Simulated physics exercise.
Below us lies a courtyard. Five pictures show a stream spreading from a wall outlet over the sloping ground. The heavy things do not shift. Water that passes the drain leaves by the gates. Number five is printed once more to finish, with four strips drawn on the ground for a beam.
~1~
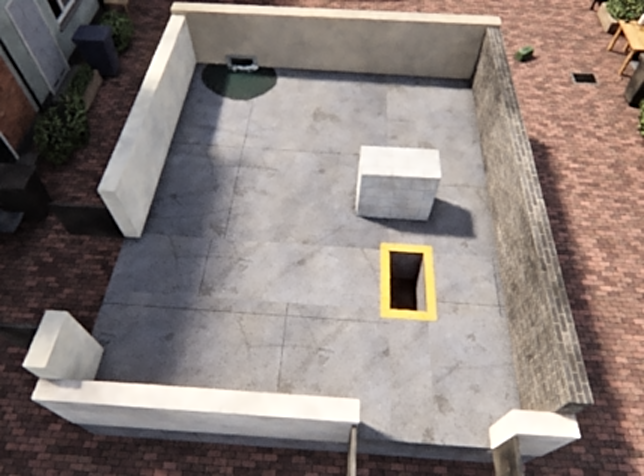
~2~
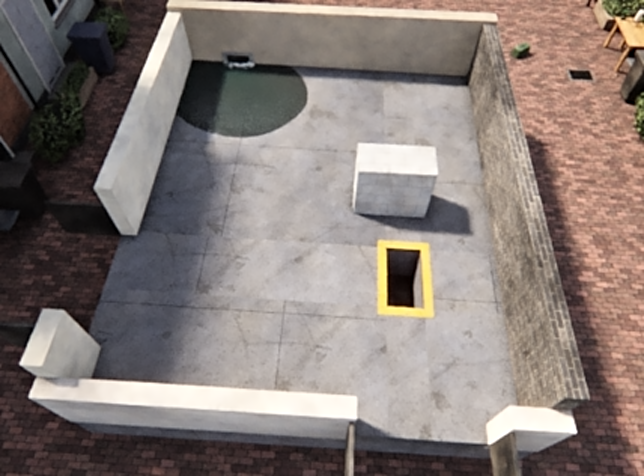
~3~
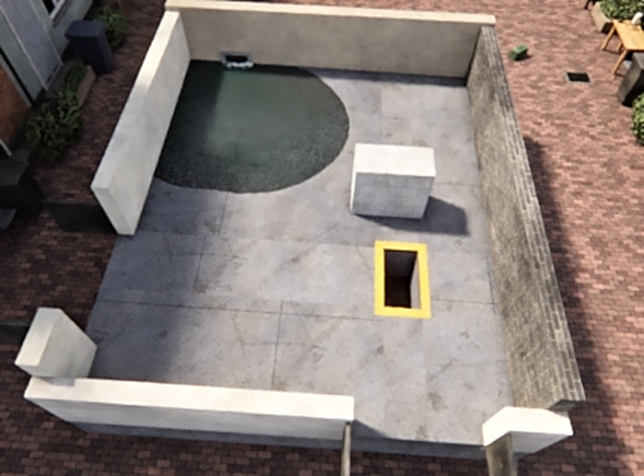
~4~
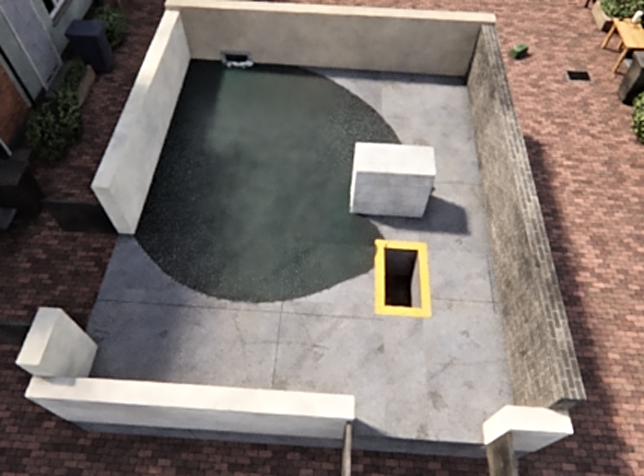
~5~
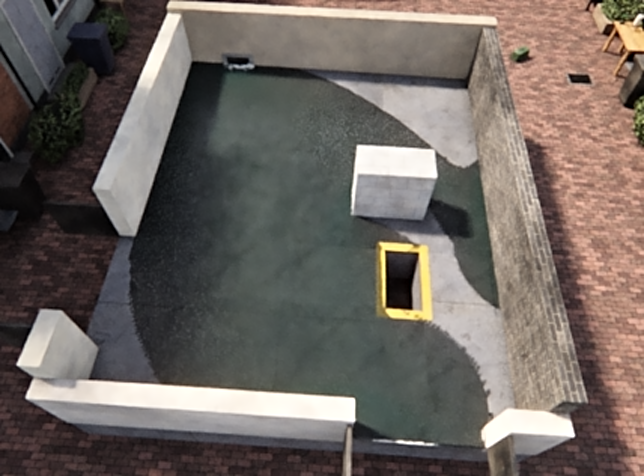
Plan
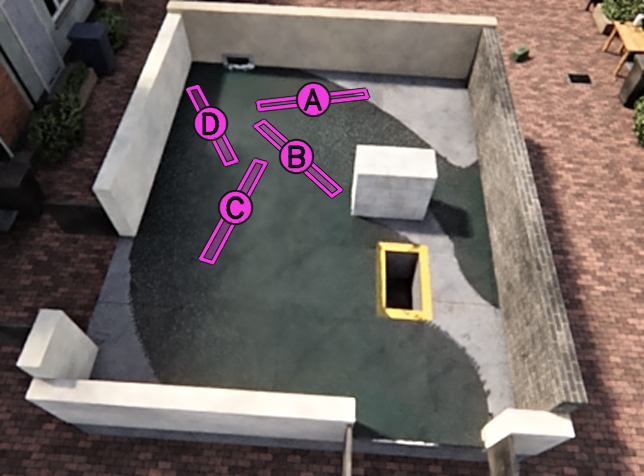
The clip shows a walled courtyard from above as dark water spreads from an opening in the far wall, widening across the grey floor, passing around a white block and reaching the yellow-edged drain and the near wall.
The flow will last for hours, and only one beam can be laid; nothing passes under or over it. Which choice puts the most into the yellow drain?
Go for D.
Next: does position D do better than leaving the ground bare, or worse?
Position D is better.
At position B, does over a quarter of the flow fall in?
No, it does not.
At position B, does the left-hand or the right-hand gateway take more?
More leaves on the right.
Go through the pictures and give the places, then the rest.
Outfall at (242, 61); yellow drain at (407, 280); open gate at (422, 423); open gate at (123, 289); water covers 3 % of the ground and shows as far out as (259, 93); yellow drain still dry.
Water covers 11 % of the ground and shows as far out as (265, 129); yellow drain still dry.
Water covers 25 % of the ground and shows as far out as (252, 189); yellow drain still dry.
Water covers 47 % of the ground and shows as far out as (276, 296); yellow drain still dry.
Water covers 72 % of the ground and shows as far out as (429, 366); yellow drain taking water.
On the marked copy, A from (258, 105) to (366, 93); B from (259, 123) to (336, 192); C from (206, 260) to (260, 161); D from (192, 88) to (231, 162).
For position A, about 13 % of the stream runs into the yellow drain, about 87 % out by the gates.
For position B, about 13 % of the stream runs into the yellow drain, about 87 % out by the gates.
For position C, about 12 % of the stream runs into the yellow drain, about 88 % out by the gates.
For position D, about 22 % of the stream runs into the yellow drain, about 78 % out by the gates.
